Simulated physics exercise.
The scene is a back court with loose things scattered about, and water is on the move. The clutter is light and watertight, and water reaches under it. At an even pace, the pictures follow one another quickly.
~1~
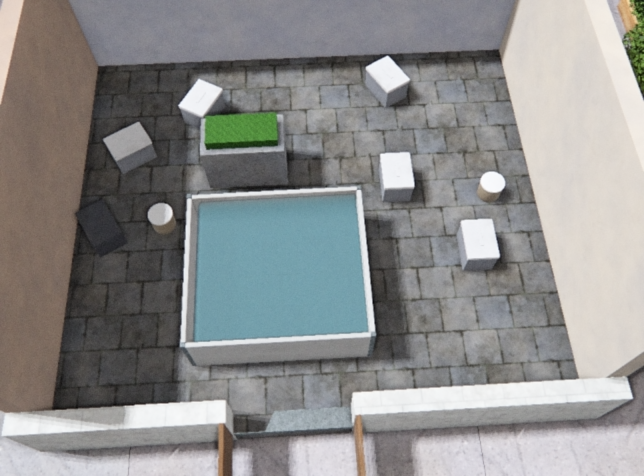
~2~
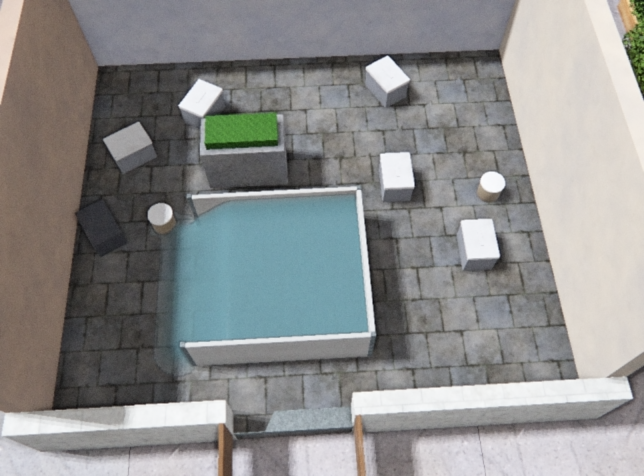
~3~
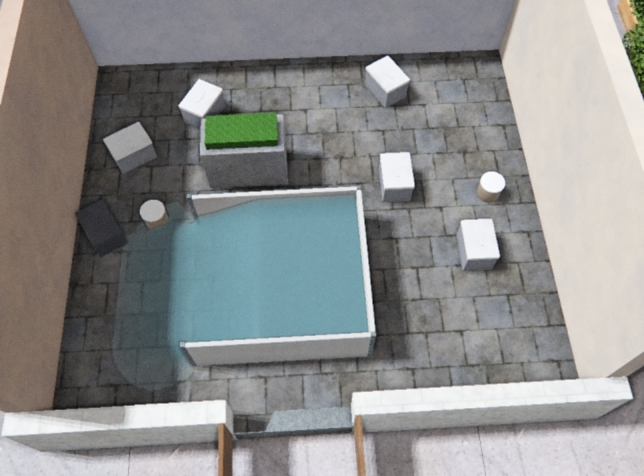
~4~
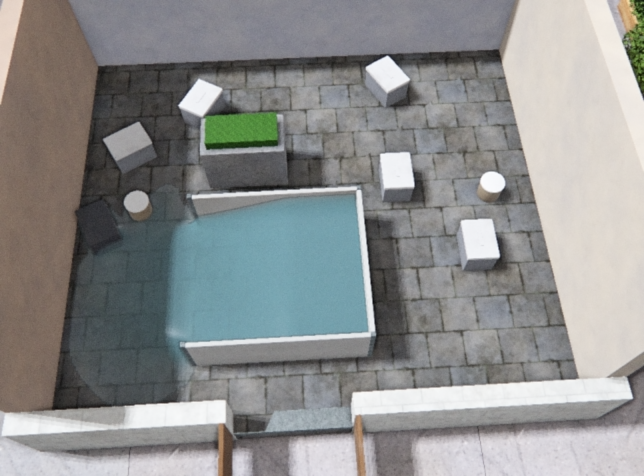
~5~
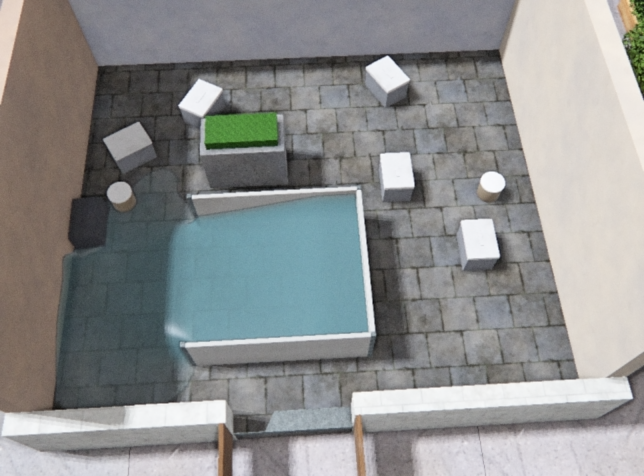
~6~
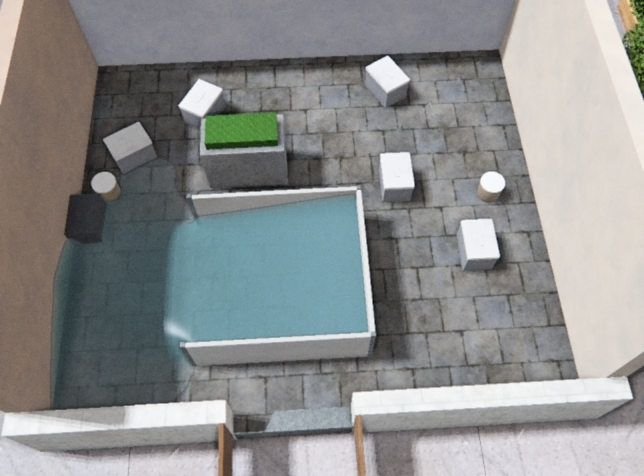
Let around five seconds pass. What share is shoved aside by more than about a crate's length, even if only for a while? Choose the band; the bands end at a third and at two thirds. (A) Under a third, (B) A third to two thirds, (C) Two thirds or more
B, A third to two thirds.
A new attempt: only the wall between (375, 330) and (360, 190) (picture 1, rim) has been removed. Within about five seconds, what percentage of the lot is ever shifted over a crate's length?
Roughly 60 %.
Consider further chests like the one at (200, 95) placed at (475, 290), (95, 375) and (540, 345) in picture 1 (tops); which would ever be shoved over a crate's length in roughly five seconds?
So, in order, the copies go nowhere much, a long way, a long way.
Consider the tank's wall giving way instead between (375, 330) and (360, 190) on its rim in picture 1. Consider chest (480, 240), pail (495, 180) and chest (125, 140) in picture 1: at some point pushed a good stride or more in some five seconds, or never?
First over the mark, then over the mark, then below the mark.
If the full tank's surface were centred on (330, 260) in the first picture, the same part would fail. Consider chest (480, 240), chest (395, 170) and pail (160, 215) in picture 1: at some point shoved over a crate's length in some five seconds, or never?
Well, in order they come out as stayed within it, stayed within it and moved that far.
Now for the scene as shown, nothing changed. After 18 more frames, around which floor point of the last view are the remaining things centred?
I'd put it around pixel (351, 130).
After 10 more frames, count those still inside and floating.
It adds up to 2.
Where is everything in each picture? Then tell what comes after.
The first picture shows a pail at (160, 214) rests on the ground; a crate at (98, 222) rests on the ground; 0 of 8 have shifted.
The second picture shows a pail at (160, 214) rests on the ground; a crate at (98, 222) rests on the ground; 0 of 8 have shifted.
The third picture shows a pail at (152, 210), on the bottom, close to its start; a crate at (98, 222) rests on the ground; 1 of 8 have shifted.
The fourth picture shows a pail at (136, 201), on the bottom, a stride from its start; a crate at (96, 222) rests on the ground; 1 of 8 have shifted.
The fifth picture shows a pail at (119, 192) rests on the ground, a stride from its start; a crate at (85, 217) rests on the ground, close to its start; 2 of 8 have shifted.
The sixth picture shows a pail at (103, 182), on the bottom, a stride from its start; a crate at (82, 214), on the bottom, close to its start; 2 of 8 have shifted.
A moment on, 1 of 8 are well off their spots; 1 afloat.
Next, 3 of 8 are well off their spots; 2 afloat.
Later, 4 of 8 are well off their spots; 2 afloat.
In the end, 5 of 8 are well off their spots, and 5 have been at some point; 2 afloat.
